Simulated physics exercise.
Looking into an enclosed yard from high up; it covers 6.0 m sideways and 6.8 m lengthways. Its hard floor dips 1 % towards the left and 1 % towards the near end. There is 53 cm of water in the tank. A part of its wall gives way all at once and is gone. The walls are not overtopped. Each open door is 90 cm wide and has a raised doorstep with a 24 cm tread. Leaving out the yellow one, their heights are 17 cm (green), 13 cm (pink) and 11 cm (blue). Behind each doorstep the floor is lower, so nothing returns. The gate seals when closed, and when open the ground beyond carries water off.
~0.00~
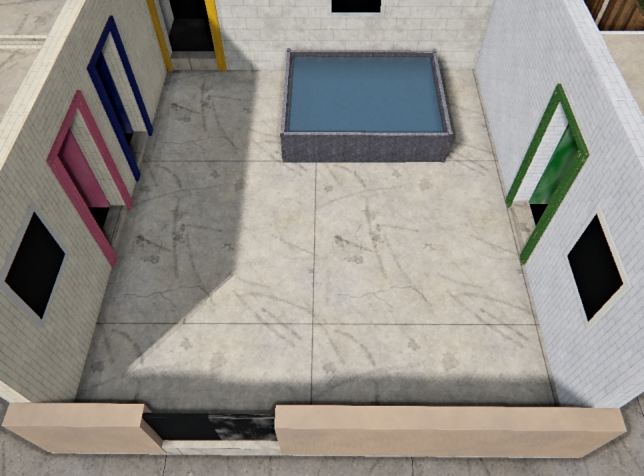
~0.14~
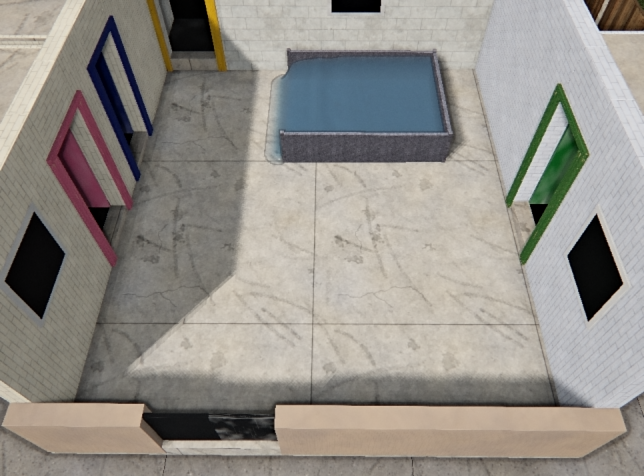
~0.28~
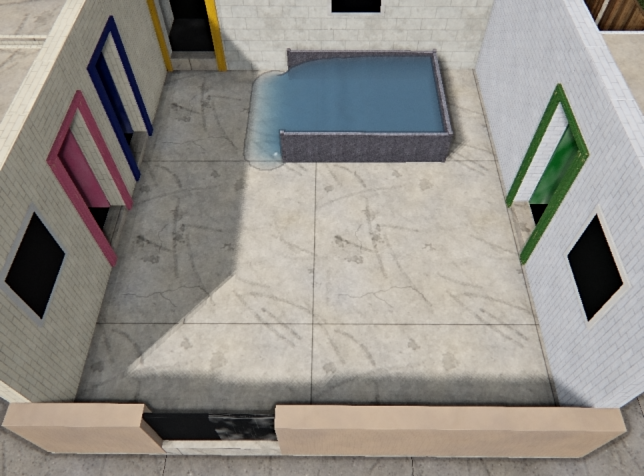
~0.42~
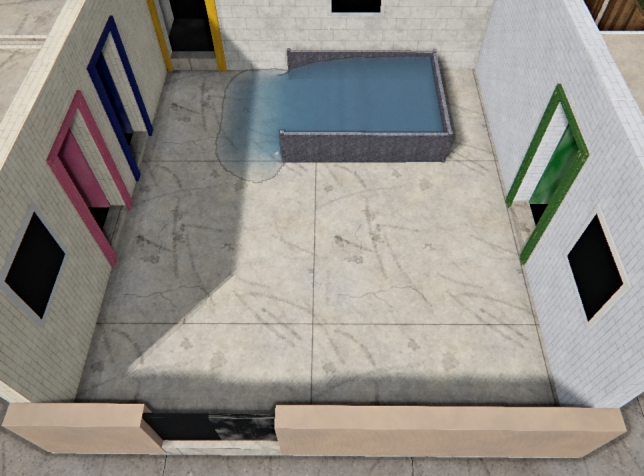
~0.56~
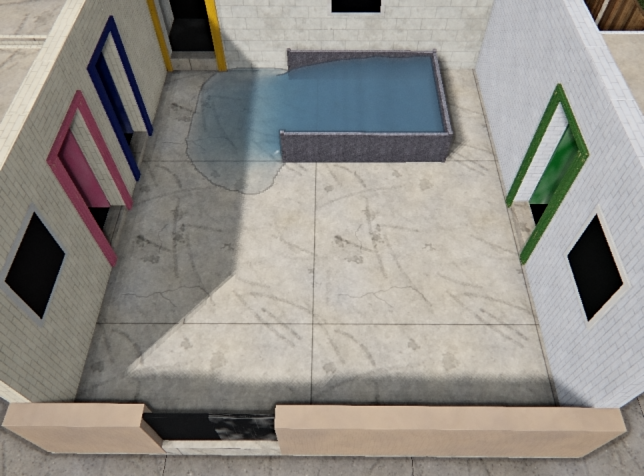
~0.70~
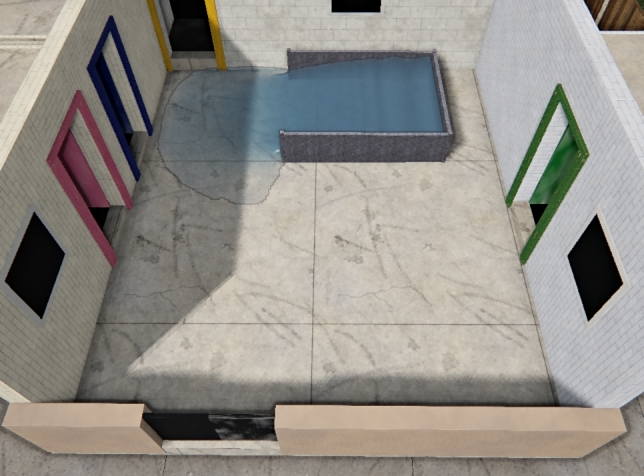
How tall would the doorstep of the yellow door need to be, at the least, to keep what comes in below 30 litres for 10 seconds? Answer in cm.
Some 29 cm above the ground.
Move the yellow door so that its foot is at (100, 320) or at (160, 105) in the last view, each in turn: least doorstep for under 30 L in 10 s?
About 10.0 and 30 cm.
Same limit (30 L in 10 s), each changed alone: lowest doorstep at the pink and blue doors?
About 9.5 cm at pink and 26 cm at blue.
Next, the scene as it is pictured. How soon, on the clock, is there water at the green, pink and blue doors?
Arrival: Green 7.5 s, pink 1.6 s, blue 0.8 s.
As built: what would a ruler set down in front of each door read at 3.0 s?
In cm: Green 0, pink 16, yellow 32, blue 29.
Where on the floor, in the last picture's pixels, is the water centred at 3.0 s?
Near (247, 132).
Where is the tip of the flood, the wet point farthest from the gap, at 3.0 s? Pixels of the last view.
Near (68, 426).
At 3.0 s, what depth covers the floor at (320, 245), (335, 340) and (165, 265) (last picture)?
Roughly 0, 0 and 8 cm, in turn.
After 1.4 s water covers 25 % of the floor, deepest (39 cm) near (177, 74); 19 cm at the yellow door, 0 litres in over its 26 cm doorstep.
After 3.0 s water covers 35 % of the floor, deepest (34 cm) near (167, 74); 32 cm at the yellow door, 37 litres in over its 26 cm doorstep.
After 10.0 s water covers 95 % of the floor, deepest (14 cm) near (68, 426); 6 cm at the yellow door, 48 litres in over its 26 cm doorstep.
At the yellow door as built, the water arrived by 0.8 s and peaked near 36 cm at 2.4 s.
With a doorstep of 24.5 cm, 63 litres would have come in within the 10 s; with 33 cm, 11 litres. So under 30 litres takes about 29 cm.
